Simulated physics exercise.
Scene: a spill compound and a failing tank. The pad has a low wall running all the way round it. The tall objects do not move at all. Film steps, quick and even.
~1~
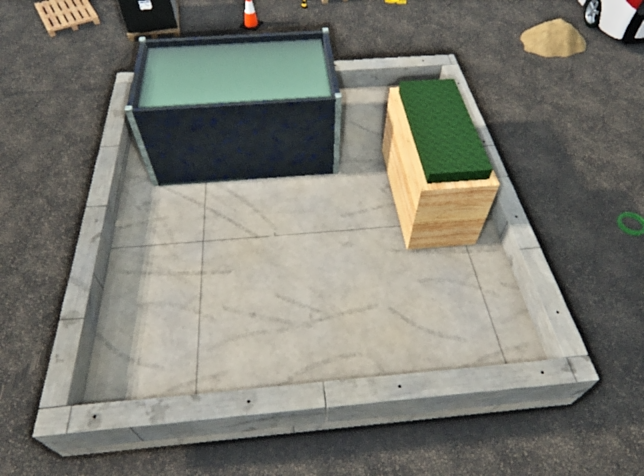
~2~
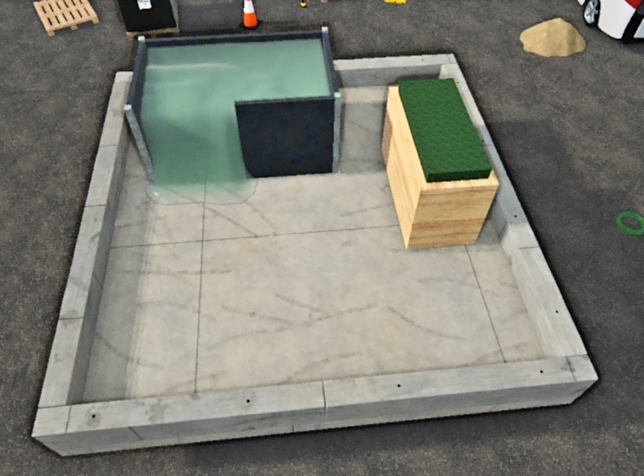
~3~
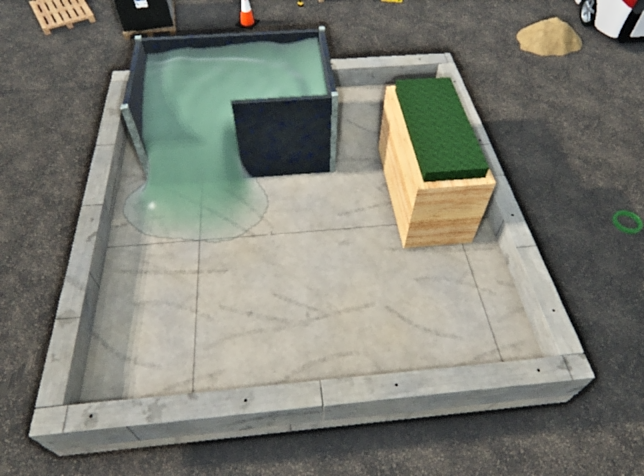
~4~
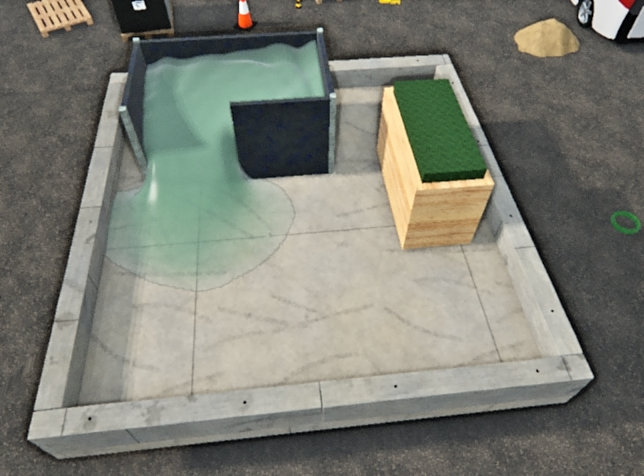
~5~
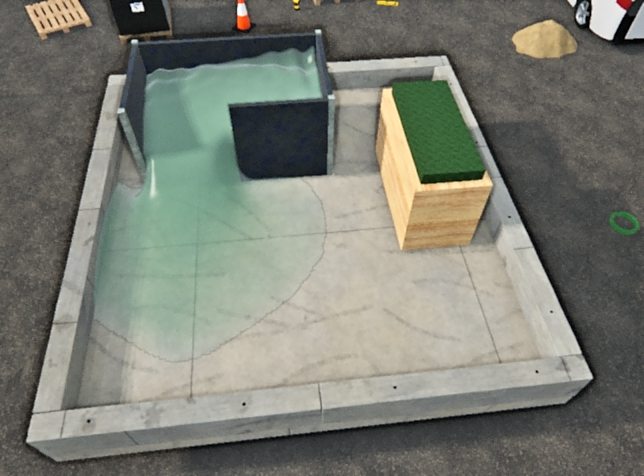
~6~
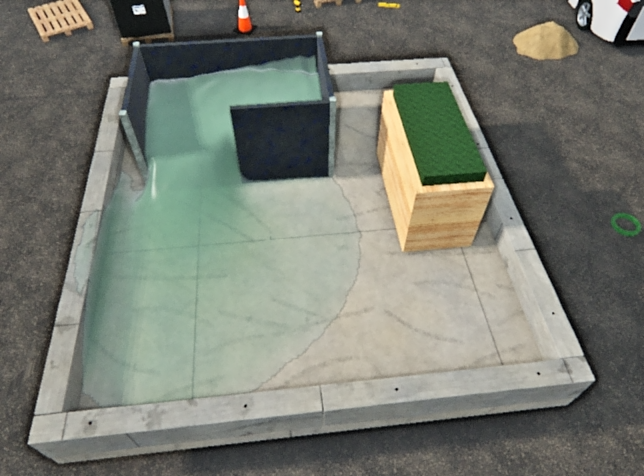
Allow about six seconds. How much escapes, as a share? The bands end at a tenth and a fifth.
Outflow sits between a tenth and a fifth.
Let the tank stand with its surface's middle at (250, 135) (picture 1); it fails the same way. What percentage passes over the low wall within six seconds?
Close to 18 parts in a hundred.
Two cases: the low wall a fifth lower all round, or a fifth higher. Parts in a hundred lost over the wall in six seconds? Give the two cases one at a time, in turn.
24 % then 8 %.
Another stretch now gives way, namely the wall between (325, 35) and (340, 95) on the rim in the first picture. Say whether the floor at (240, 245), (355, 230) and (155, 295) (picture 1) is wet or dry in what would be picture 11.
Spared, soaked, spared.
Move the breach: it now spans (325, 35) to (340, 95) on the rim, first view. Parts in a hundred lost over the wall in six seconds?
Close to 22 percent, I'd say.
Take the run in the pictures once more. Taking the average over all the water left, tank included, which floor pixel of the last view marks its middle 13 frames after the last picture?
Around pixel (252, 245) of the last picture.
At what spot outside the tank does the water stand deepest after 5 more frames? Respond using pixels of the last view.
Estimated pixel: (159, 414).
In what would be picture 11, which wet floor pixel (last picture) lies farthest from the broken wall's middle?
Somewhere close to (500, 376).
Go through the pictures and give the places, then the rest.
The first frame shows the water tank at (236, 74) is whole and still.
In the second frame, the front is at (152, 190), out from the gap at (197, 157).
In the third frame, the front is at (242, 228), out from the gap at (194, 157).
In the fourth frame, the front is at (208, 284), out from the gap at (194, 163).
In the fifth frame, the front is at (169, 351), out from the gap at (192, 165).
In the sixth frame, the front is at a hidden place, out from the gap at (194, 167).
A moment on, water covers 55 % of the floor; the low wall has let 0 % over.
Next, water covers 60 % of the floor; the low wall has let 1 % over.
Then, water covers 60 % of the floor; the low wall has let 12 % over.
Later, water covers 75 % of the floor; the low wall has let 15 % over.
In the end, water covers 80 % of the floor; the low wall has let 15 % over.
